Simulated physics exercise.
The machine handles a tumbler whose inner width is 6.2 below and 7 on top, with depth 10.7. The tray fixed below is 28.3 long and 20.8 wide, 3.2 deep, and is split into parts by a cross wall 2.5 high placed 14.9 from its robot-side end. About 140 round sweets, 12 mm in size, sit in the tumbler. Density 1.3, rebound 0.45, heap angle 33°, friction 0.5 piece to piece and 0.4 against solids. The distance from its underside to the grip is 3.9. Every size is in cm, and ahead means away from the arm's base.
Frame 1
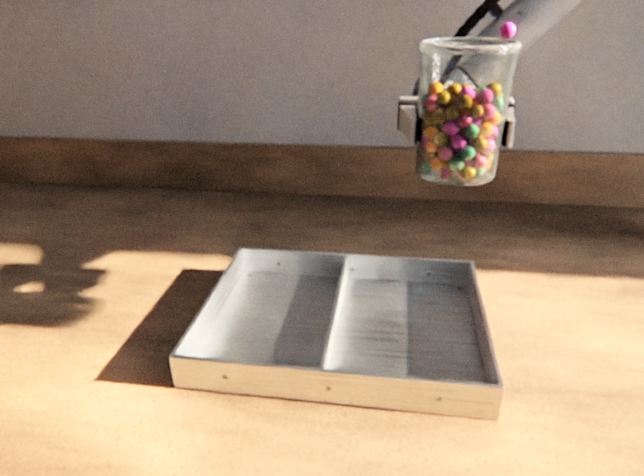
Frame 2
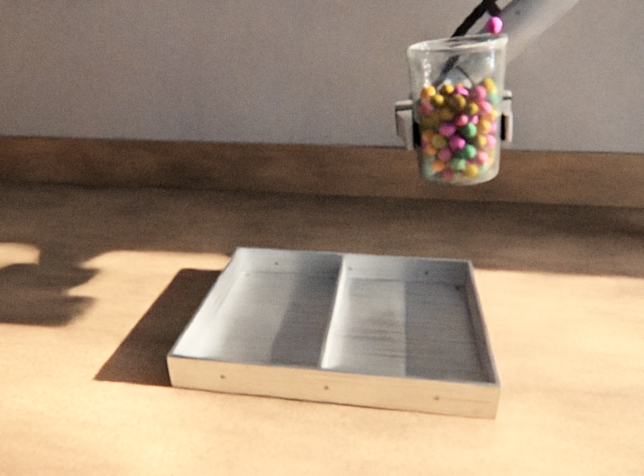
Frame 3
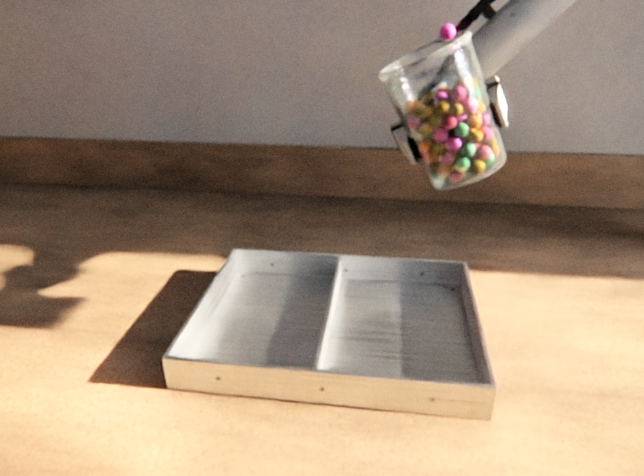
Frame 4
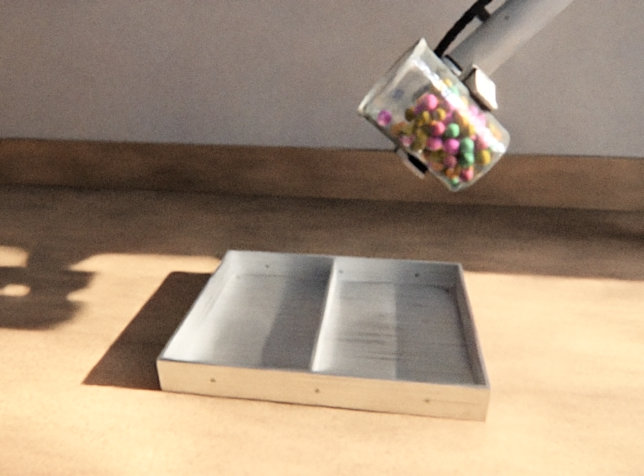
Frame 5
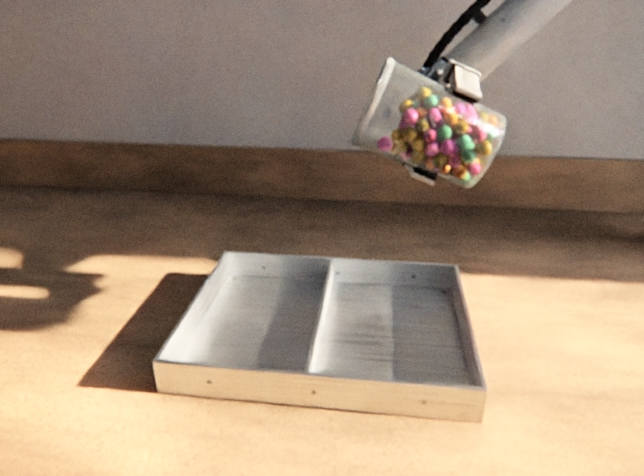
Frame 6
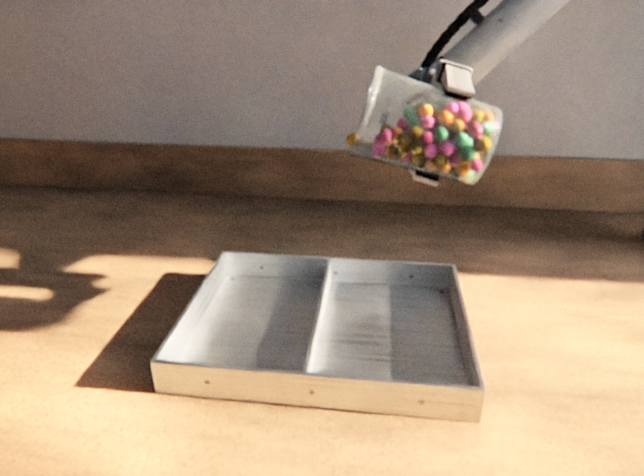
At first, a robotic arm holds a clear tumbler of colourful round sweets upright above a shallow, divided tray on a wooden surface. The arm then tilts the tumbler steadily to the left until it lies nearly on its side, and the sweets shift toward its rim, with a yellowish one at the opening.
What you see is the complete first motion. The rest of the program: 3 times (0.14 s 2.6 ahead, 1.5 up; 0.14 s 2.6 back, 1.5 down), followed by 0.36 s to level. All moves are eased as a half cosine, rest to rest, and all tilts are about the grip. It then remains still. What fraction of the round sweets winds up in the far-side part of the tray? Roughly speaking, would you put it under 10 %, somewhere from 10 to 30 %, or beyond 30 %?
Roughly, somewhere from 10 to 30 %.
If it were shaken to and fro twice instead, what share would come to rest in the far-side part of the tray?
My guess is near 10 per cent.
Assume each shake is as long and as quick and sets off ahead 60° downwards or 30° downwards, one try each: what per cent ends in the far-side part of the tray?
You'd get about 0 per cent with the first setting and about 5 per cent with the second.
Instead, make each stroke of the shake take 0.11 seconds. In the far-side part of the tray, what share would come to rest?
30 %.
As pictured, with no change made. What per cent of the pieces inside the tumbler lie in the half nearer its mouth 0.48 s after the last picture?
Mouth half: Close to 50 per cent.
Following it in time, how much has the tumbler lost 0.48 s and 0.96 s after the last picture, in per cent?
Estimates in order: Close to 10, close to 25.
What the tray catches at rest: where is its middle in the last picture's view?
In the final picture, somewhere near (291, 327).
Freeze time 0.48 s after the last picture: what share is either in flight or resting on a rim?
I'd reckon close to 2 per cent.
Then, 0.48 s on, tilted 75° forward, highest piece 25 above the table; 123 in the tumbler, 7 in the far-side part, 2 in the robot-side part, 3 in flight or on a rim.
Then, 0.96 s on, tilted 56° forward, highest piece 24 above the table; 100 in the tumbler, 22 in the far-side part, 13 in the robot-side part.
Then, 1.40 s on, level, highest piece 25 above the table; 99 in the tumbler, 22 in the far-side part, 14 in the robot-side part.
Then, 2.45 s on, level, highest piece 25 above the table; 99 in the tumbler, 22 in the far-side part, 14 in the robot-side part.
In the end, 99 in the tumbler, 22 in the far-side part, 14 in the robot-side part. That is 16 % in the far-side part of the tray.
